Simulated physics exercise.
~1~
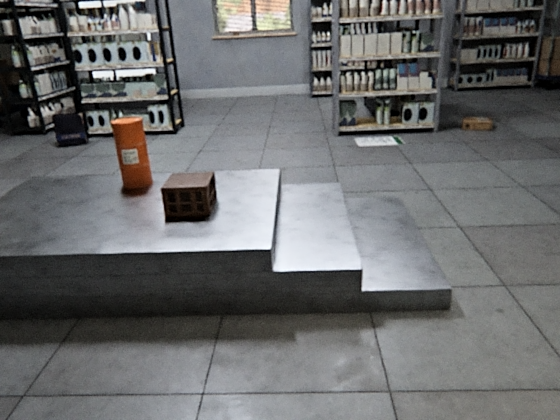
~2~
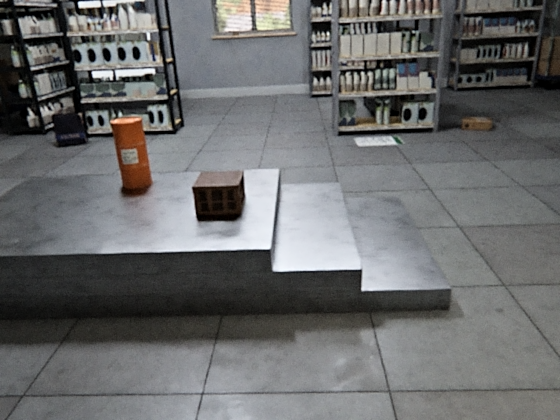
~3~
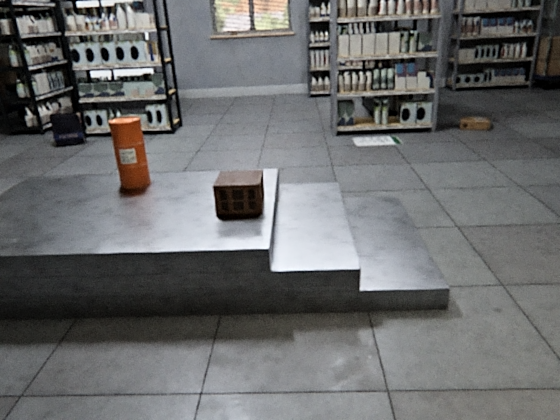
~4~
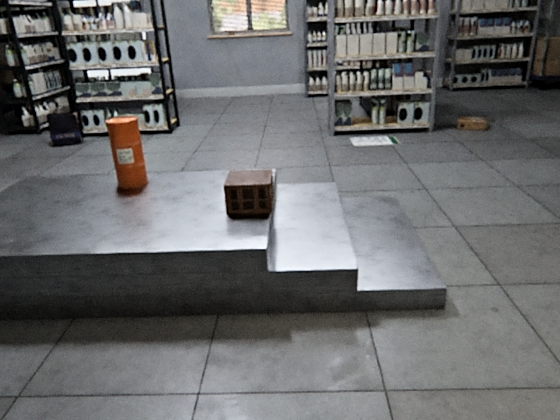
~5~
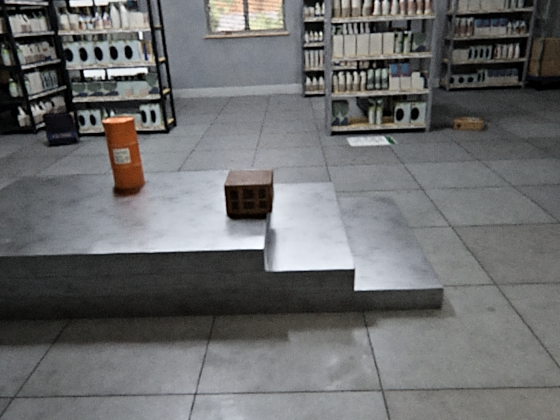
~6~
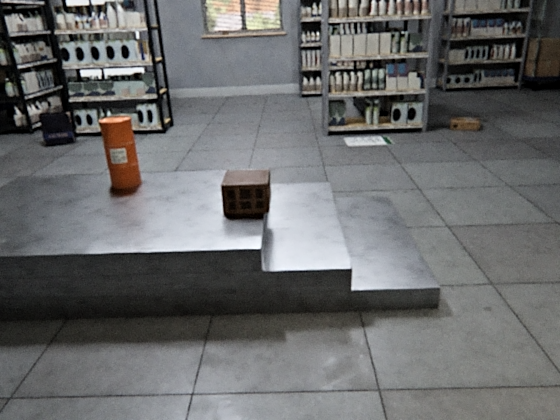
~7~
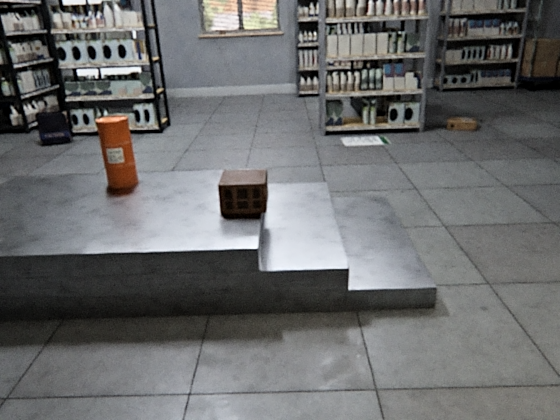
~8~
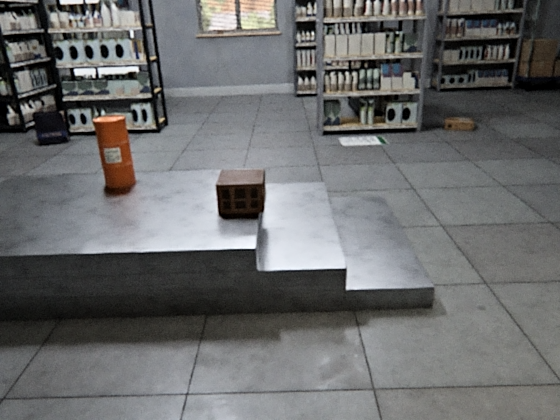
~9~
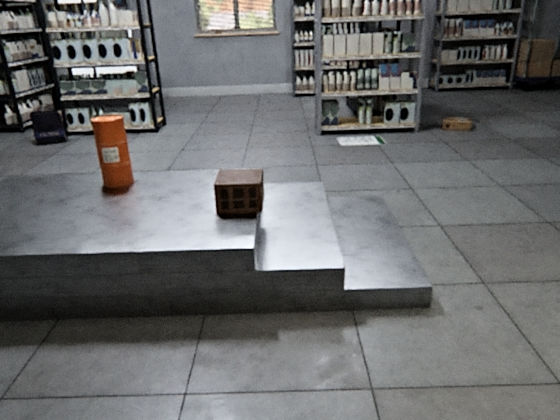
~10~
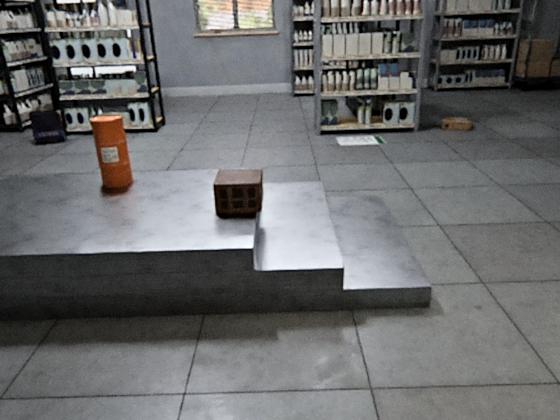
The footage shows a brown crate beside an orange canister on a grey stepped platform, with stocked shelves behind. The crate slides right towards the steps, slows and stops near the platform's edge, still on the top level, while the canister stays standing in place as the view shifts slightly right.
